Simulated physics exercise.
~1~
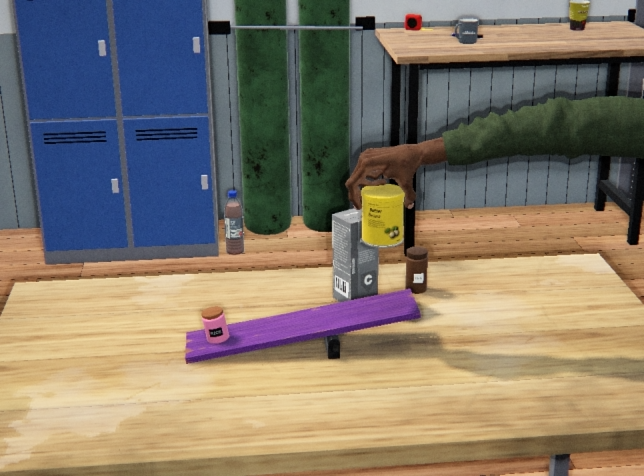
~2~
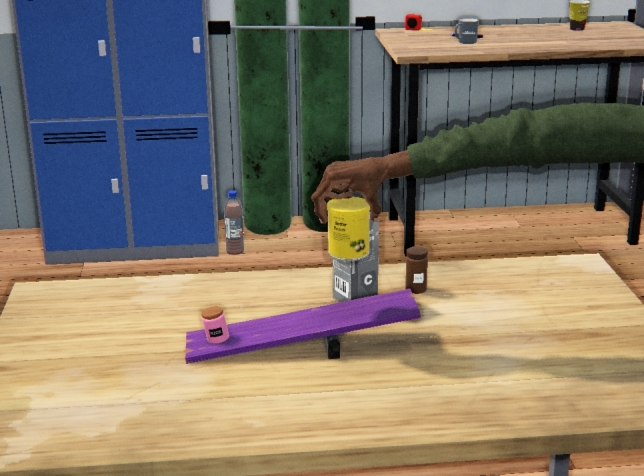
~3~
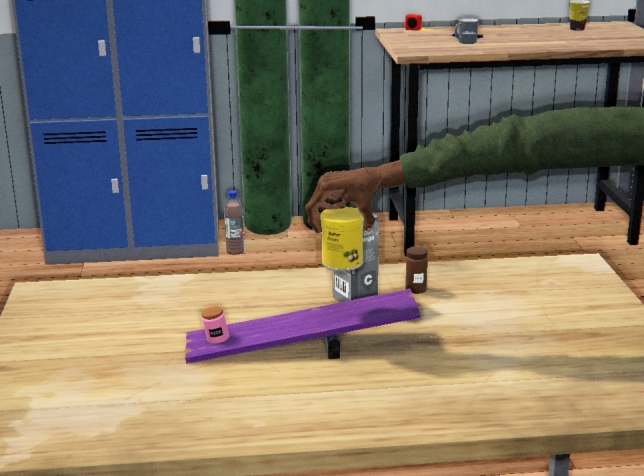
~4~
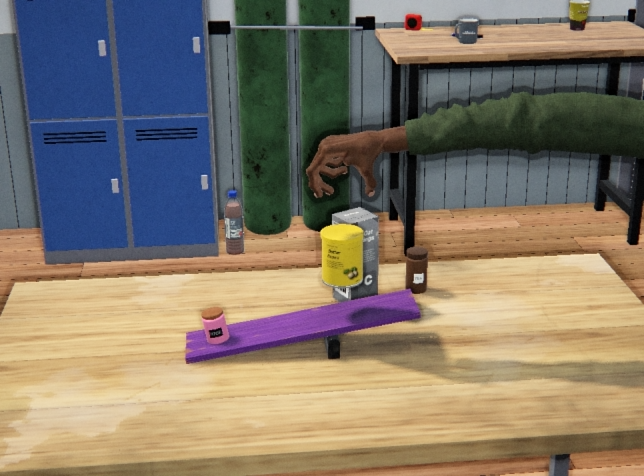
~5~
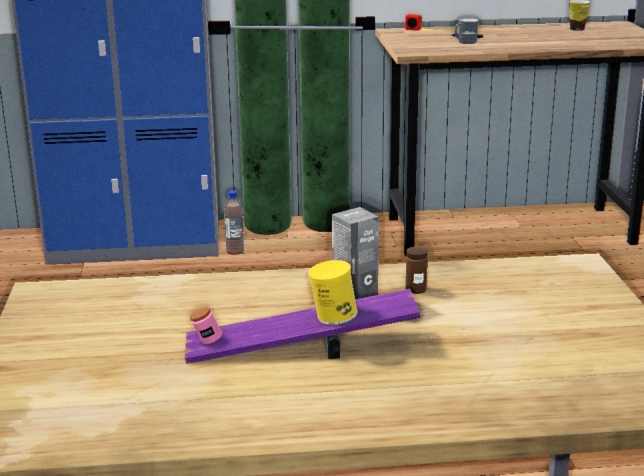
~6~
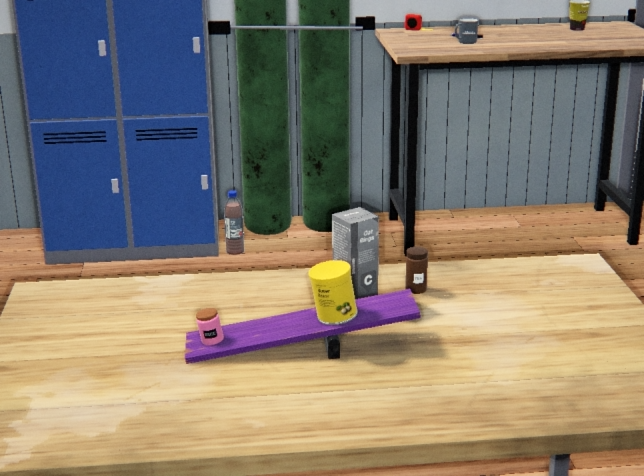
A hand lowers a yellow tin onto the tilted purple plank, which stays tilted.
